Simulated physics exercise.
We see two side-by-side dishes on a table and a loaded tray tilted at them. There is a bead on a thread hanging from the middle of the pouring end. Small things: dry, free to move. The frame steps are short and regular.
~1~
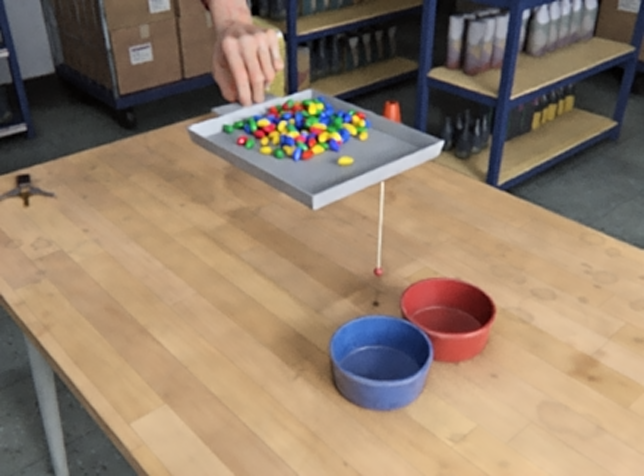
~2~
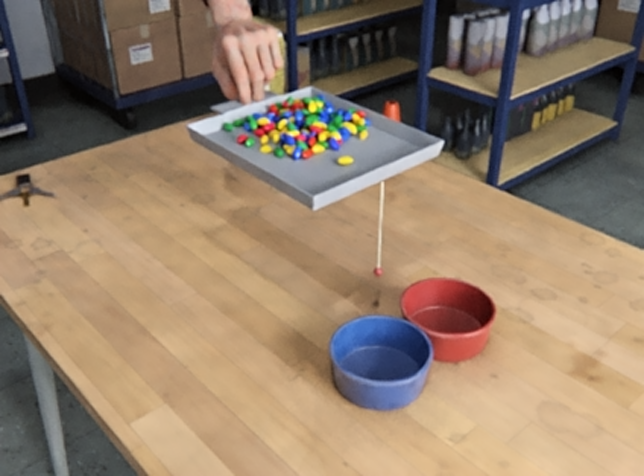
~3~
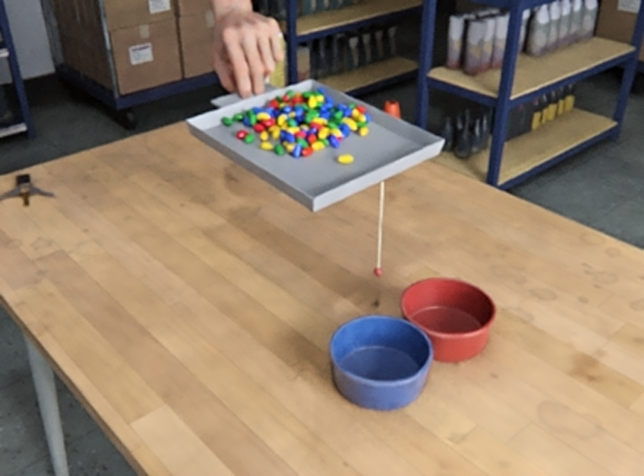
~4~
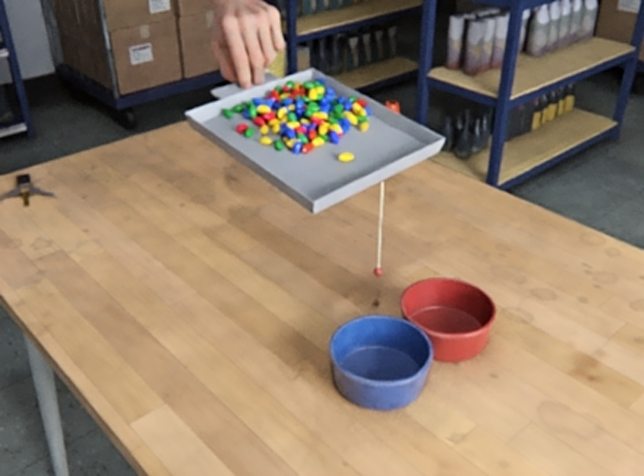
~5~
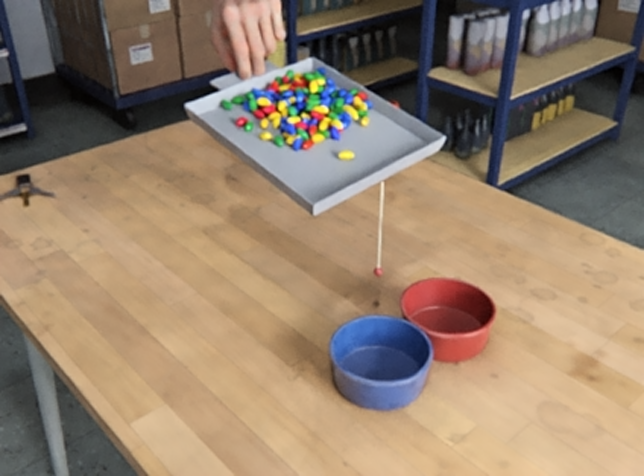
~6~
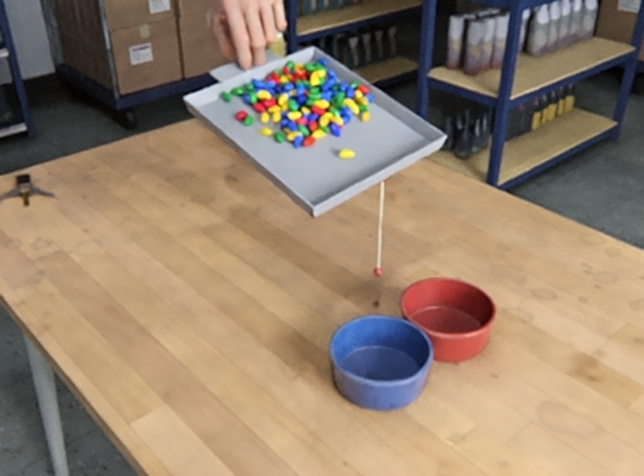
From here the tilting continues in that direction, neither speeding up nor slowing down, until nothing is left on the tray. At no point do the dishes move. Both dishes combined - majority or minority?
Minority.
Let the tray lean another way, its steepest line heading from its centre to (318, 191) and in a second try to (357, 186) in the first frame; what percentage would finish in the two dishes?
Respectively 10 and 60 in a hundred.
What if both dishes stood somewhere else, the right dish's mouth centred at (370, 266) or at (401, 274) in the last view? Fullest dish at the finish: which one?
The first time it is the dish to the left, and the second time it is the dish to the left.
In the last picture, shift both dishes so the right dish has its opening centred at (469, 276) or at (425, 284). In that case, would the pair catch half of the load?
First place: Short of half; second place: Beyond half.
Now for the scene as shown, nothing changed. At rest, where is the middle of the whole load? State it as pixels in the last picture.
Roughly at pixel (335, 355).
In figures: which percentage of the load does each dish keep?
Left dish near 20 in a hundred; right dish near 10.
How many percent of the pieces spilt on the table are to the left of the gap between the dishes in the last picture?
Reading: Around 100 %.
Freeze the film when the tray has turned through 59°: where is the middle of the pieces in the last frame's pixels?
Somewhere about (341, 167).
Just after the last frame, tray tipped steeply; almost all on the tray; about a tenth in the air.
A moment on, tray tipped right over; roughly a third on the tray; about a tenth in the left dish; just a few in the right dish; roughly a quarter outside both; roughly a quarter in the air.
Further on, tray tipped past a quarter turn; roughly a quarter in the left dish; about a tenth in the right dish; the larger part outside both.
When it is over, tray tipped past a quarter turn; roughly a quarter in the left dish; about a tenth in the right dish; the larger part outside both.
